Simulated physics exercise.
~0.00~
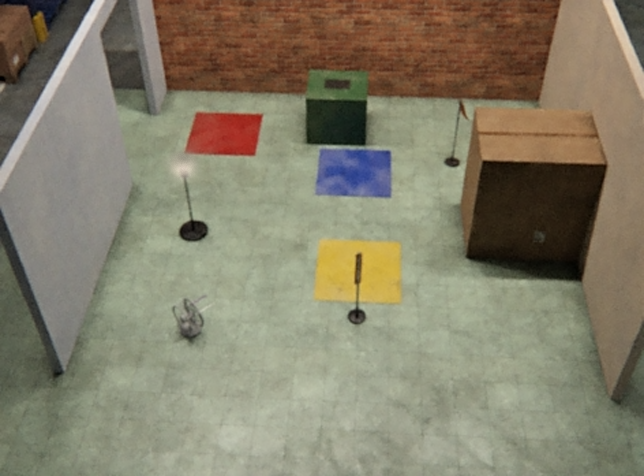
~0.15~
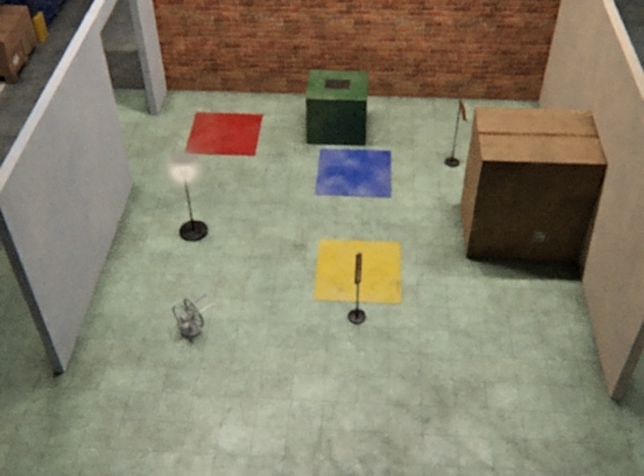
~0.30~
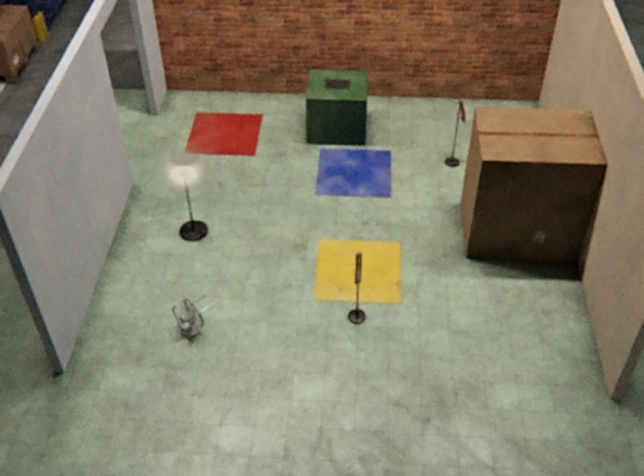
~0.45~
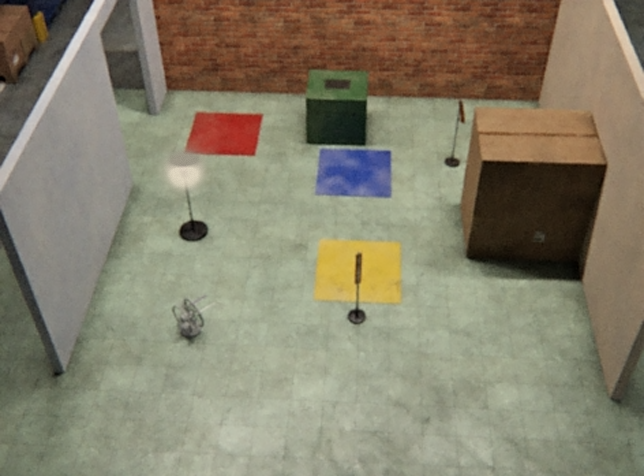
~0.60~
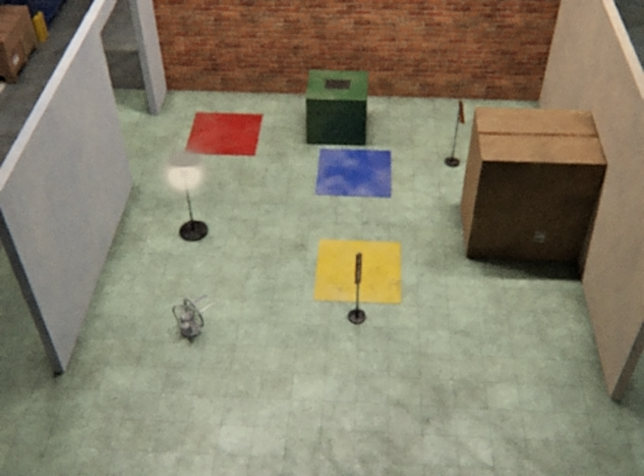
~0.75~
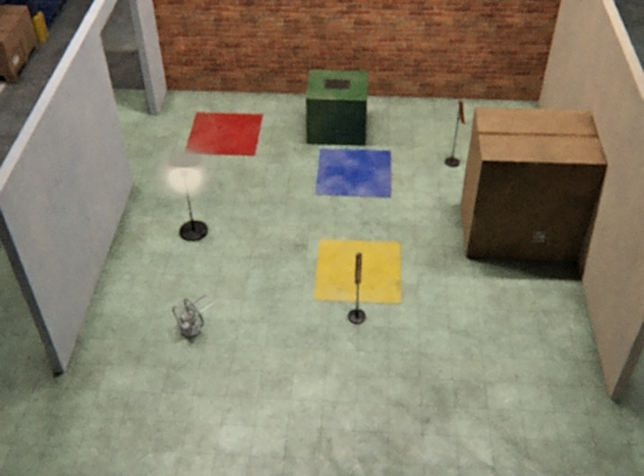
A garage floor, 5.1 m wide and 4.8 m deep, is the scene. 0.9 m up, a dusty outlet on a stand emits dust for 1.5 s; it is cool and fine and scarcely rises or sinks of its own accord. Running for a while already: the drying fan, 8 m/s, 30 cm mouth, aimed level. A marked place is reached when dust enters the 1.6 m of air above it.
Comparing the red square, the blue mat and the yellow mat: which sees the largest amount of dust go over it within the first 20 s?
The most goes over blue.
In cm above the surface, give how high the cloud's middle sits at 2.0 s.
80 cm.
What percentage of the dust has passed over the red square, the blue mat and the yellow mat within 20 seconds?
1 % red, 70 % blue, 10 % yellow, roughly.
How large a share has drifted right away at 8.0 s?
About 1 per cent.
By 2.0 s, 0 % has passed over the red square, 0 % over the blue mat and 0 % over the yellow mat; 0 % has left the area, and the middle of the rest is near (187, 182).
By 4.0 s, 0 % has passed over the red square, 0 % over the blue mat and 0 % over the yellow mat; 0 % has left the area, and the middle of the rest is near (194, 211).
By 8.0 s, 0 % has passed over the red square, 36 % over the blue mat and 7 % over the yellow mat; 1 % has left the area, and the middle of the rest is near (313, 190).
By 20.0 s, 1 % has passed over the red square, 74 % over the blue mat and 12 % over the yellow mat; 64 % has left the area, and the middle of the rest is near (290, 50).
